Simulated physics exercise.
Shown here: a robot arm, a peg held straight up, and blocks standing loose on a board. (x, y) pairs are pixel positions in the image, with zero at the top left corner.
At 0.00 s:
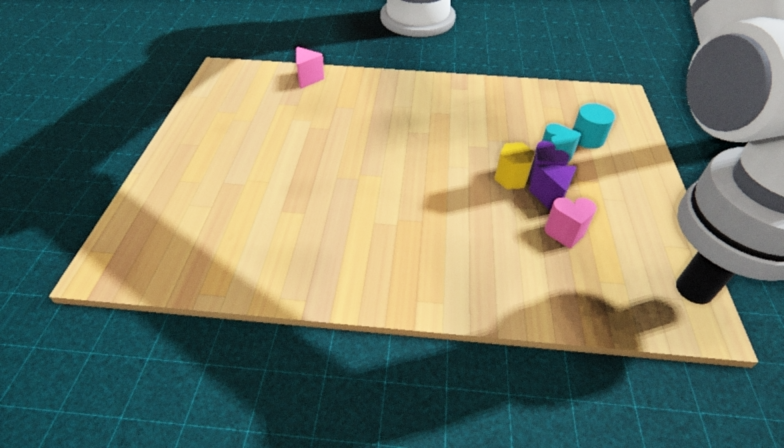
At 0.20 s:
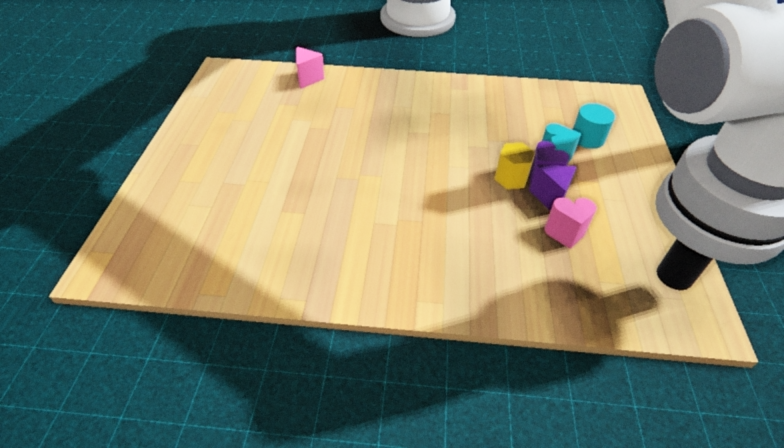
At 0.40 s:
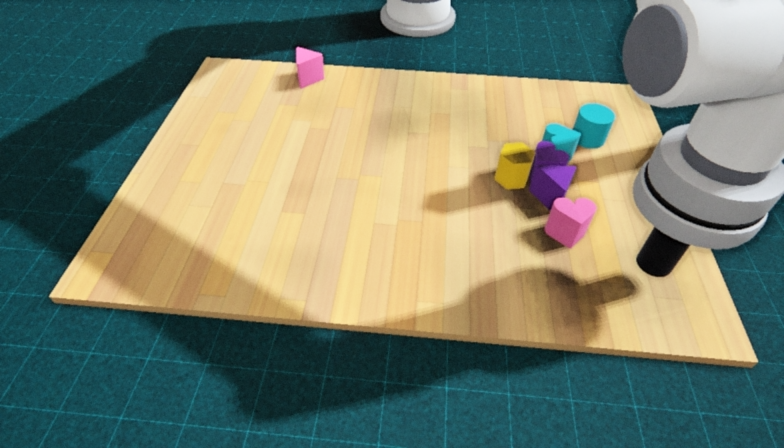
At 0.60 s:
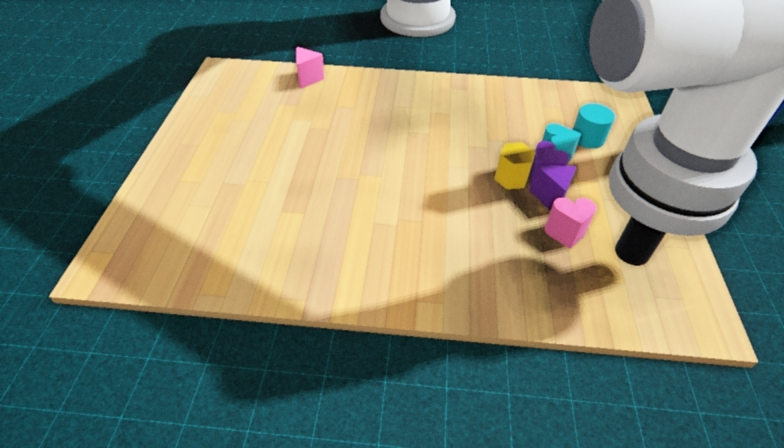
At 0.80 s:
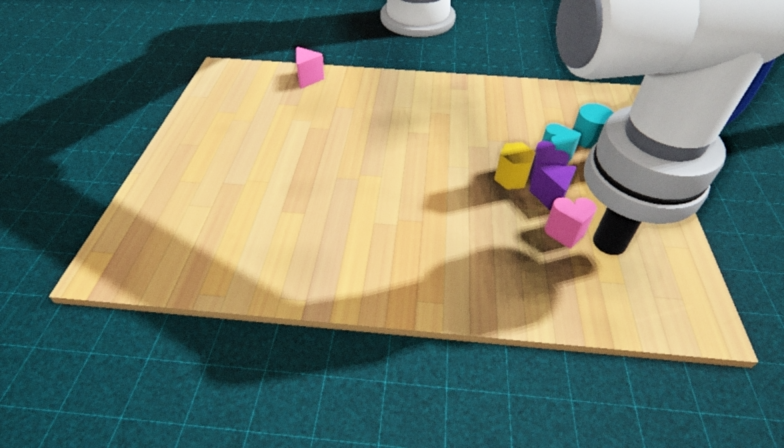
A robot arm holding a black peg upright moves left and slightly away across the right side of a wooden board, drawing close to a pink heart block beside the yellow, purple and turquoise blocks, which stay still.
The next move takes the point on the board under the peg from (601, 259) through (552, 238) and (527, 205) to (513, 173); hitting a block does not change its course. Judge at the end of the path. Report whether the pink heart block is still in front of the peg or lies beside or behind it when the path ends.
It holds its place in front.
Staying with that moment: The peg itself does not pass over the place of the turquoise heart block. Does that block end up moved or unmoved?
The turquoise heart block changes place.
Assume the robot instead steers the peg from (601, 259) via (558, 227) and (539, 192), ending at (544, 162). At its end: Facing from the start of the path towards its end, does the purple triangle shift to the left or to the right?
Measured against the direction from start to end, the purple triangle shifts toward the left-hand side.
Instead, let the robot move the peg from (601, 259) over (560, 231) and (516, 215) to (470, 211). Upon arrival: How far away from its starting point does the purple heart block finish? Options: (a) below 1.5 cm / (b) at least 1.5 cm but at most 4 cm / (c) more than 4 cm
b.
The first path, step by step. One third of the way, peg at (558, 221); purple triangle at (558, 170); pink heart block at (553, 190), turned 50° clockwise.
Two thirds of the way, peg at (532, 188); yellow hexagonal block at (507, 141), turned 35° anticlockwise; purple heart block at (551, 144); purple triangle at (562, 162); turquoise heart block at (566, 131); pink heart block at (531, 159), turned 65° clockwise.
At the end, peg at (517, 157); yellow hexagonal block at (488, 125), turned 105° anticlockwise; purple heart block at (545, 129), turned 75° clockwise; purple triangle at (561, 161), turned 20° clockwise; turquoise heart block at (572, 128), turned 15° clockwise; pink heart block at (518, 130), turned 70° clockwise.
